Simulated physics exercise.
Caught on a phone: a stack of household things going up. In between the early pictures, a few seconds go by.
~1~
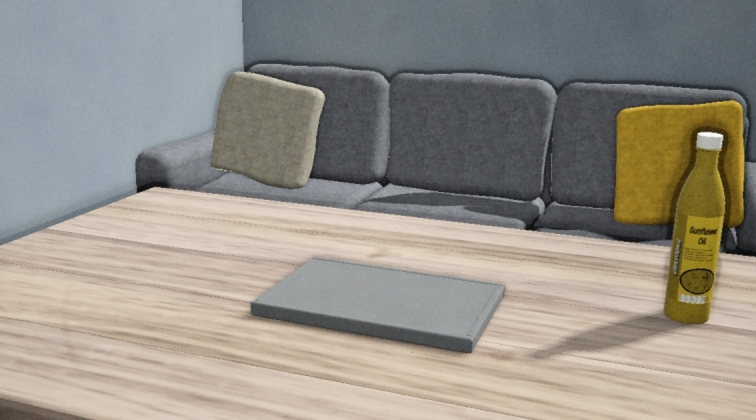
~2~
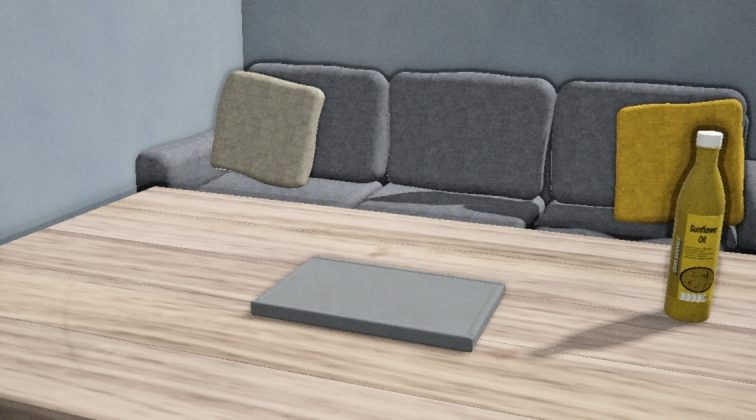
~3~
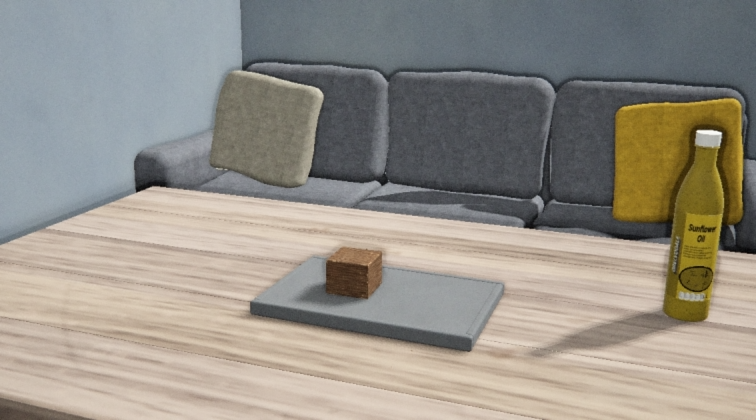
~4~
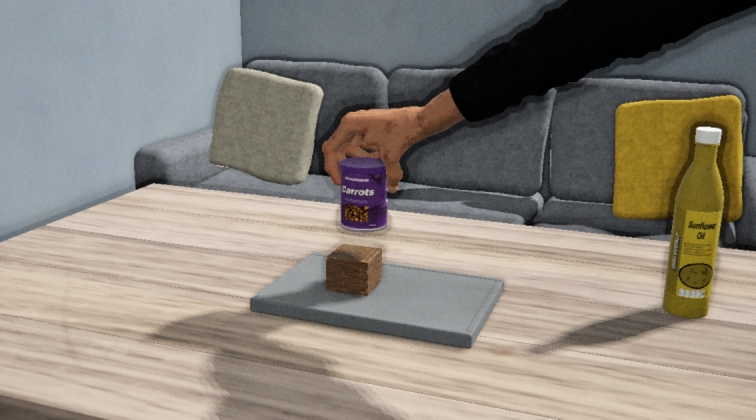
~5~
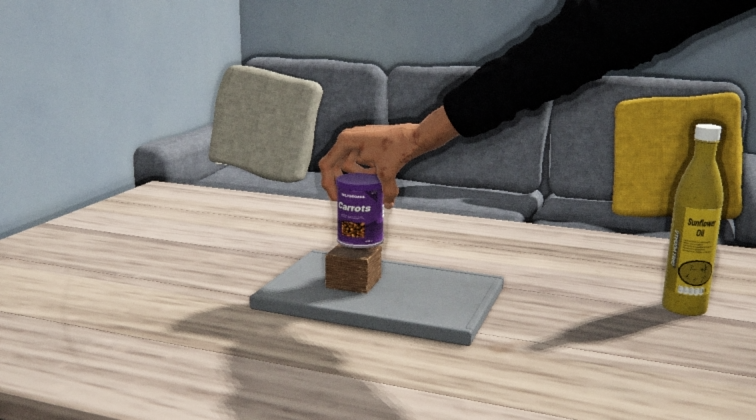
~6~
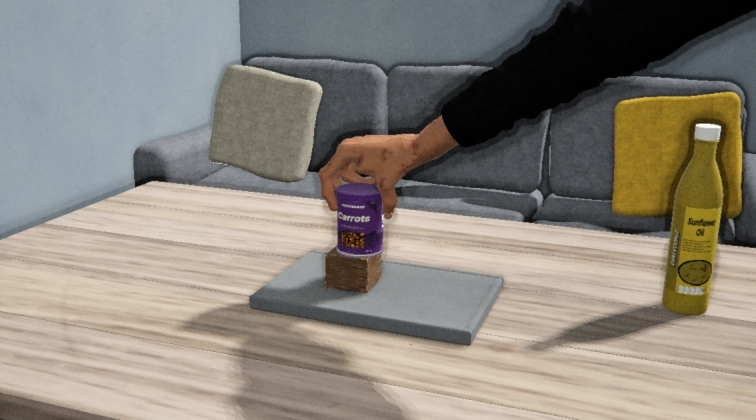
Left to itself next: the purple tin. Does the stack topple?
No, it stays standing.
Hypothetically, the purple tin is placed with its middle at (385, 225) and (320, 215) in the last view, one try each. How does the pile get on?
On the first release the pile caves in, while on the second it caves in.
Then, 0.20 s after the last picture, nothing has stirred.
Then, 0.60 s after the last picture, purple tin resting near (360, 220).
At rest, all 4 in place. Seen from the same camera at the end, purple tin near (360, 220). The pile stays up.
